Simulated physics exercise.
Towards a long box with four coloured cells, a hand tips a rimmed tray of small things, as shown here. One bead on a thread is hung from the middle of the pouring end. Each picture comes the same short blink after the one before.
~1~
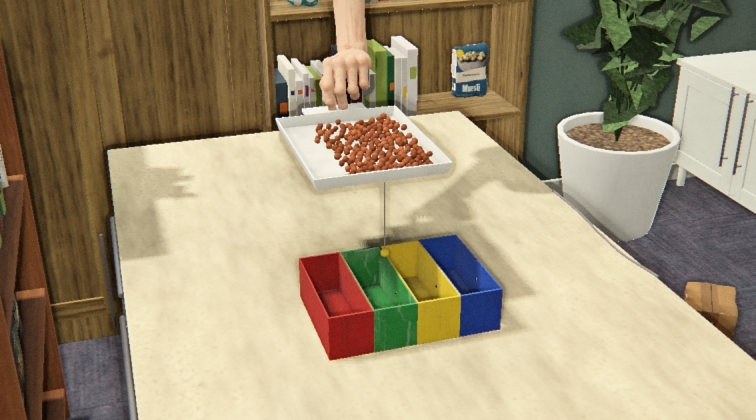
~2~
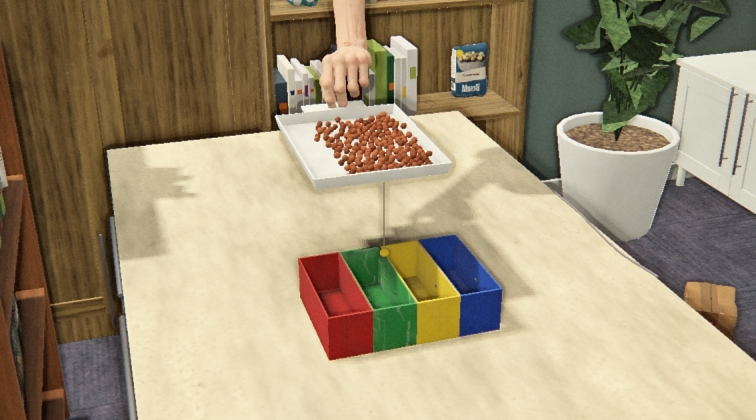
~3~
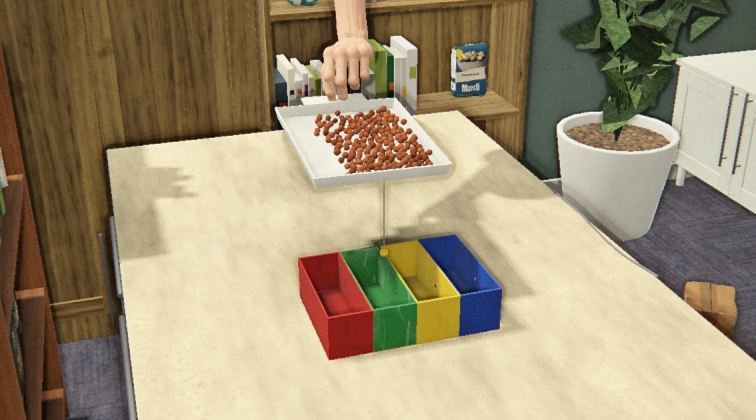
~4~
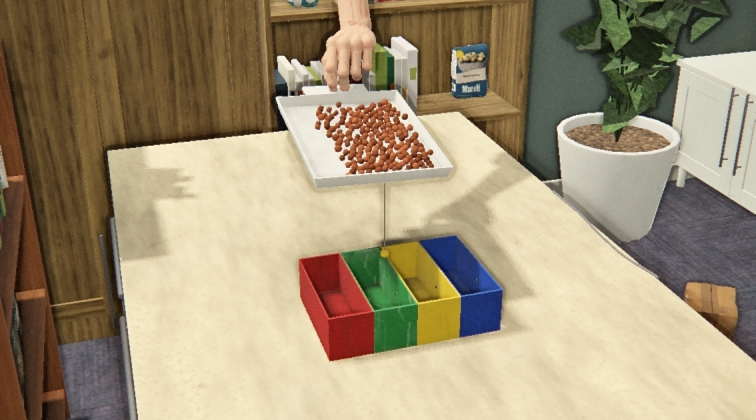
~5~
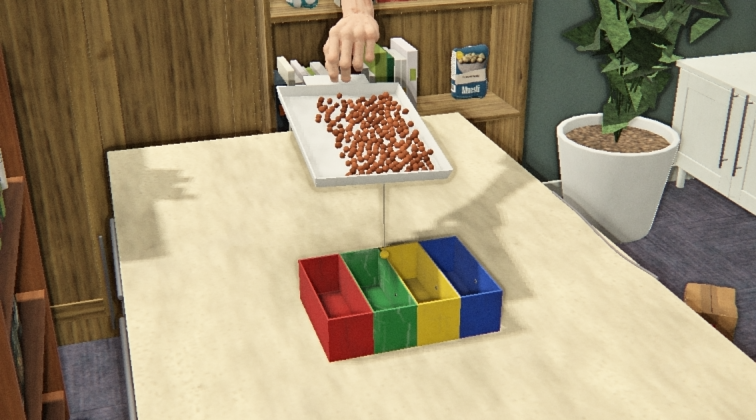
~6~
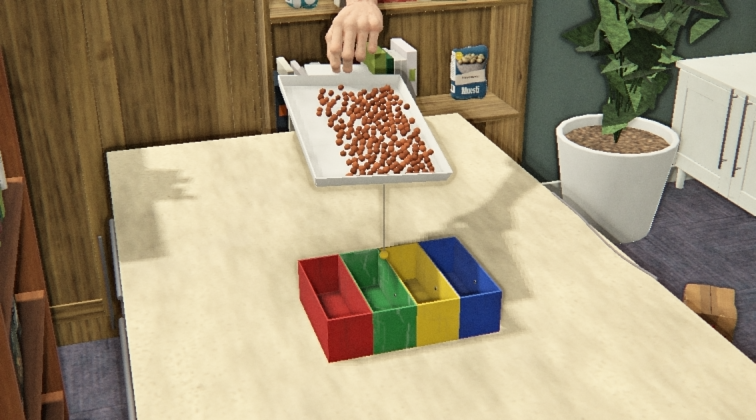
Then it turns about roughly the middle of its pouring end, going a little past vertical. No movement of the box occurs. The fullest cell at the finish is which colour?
Colour: Blue.
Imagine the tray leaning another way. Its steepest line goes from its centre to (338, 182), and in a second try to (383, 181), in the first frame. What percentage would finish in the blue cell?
About 0 and 20 percent.
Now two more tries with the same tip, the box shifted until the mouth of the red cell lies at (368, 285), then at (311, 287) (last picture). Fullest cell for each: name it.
The first placing favours yellow, while the second favours the blue cell.
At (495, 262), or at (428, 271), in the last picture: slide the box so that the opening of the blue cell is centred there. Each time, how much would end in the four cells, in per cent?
In order, about 100 and 60 in a hundred.
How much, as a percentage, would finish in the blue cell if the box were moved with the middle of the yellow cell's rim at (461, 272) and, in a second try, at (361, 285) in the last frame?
That makes 0 per cent, followed by 20 per cent.
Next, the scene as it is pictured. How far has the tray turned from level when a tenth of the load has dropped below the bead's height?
Around 110° at that moment.
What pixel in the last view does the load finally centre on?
The centre ends up roughly at (447, 309).
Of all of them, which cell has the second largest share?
The cell in second spot is the yellow one.
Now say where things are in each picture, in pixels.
Corners of the pouring end (317, 178) and (448, 161), level; middle of the load (372, 147), clay pellets; bead on its thread (385, 253); red cell (351, 331); green cell (396, 324); yellow cell (439, 316); blue cell (481, 309), in the first picture.
Corners of the pouring end (316, 178) and (448, 162), level; middle of the load (371, 146), in the second picture.
Corners of the pouring end (316, 177) and (448, 163), tipped barely, lowest at the right corner; middle of the load (371, 143), in the third picture.
Corners of the pouring end (317, 177) and (449, 165), tipped a little, lowest at the right corner; middle of the load (372, 139), in the fourth picture.
Corners of the pouring end (318, 177) and (449, 168), tipped a little, lowest at the right corner; middle of the load (373, 136), in the fifth picture.
Corners of the pouring end (318, 176) and (449, 171), tipped clearly, lowest at the right corner; middle of the load (374, 133); red cell (350, 334); green cell (395, 326); yellow cell (438, 318); blue cell (480, 311), in the sixth picture.
Just after the last frame, tray tipped steeply; almost all on the tray; just a few in the yellow cell; just a few falling or outside the box.
A moment on, tray tipped past a quarter turn; roughly half on the tray; just a few in the yellow cell; just a few in the blue cell; just a few in the green cell; roughly a third falling or outside the box.
Further on, tray tipped past a quarter turn; roughly half in the blue cell; roughly a quarter in the yellow cell; about a tenth in the green cell; just a few falling or outside the box.
When it is over, tray tipped past a quarter turn; roughly half in the blue cell; roughly a quarter in the yellow cell; about a tenth in the green cell; not one in the red cell; just a few outside the box.
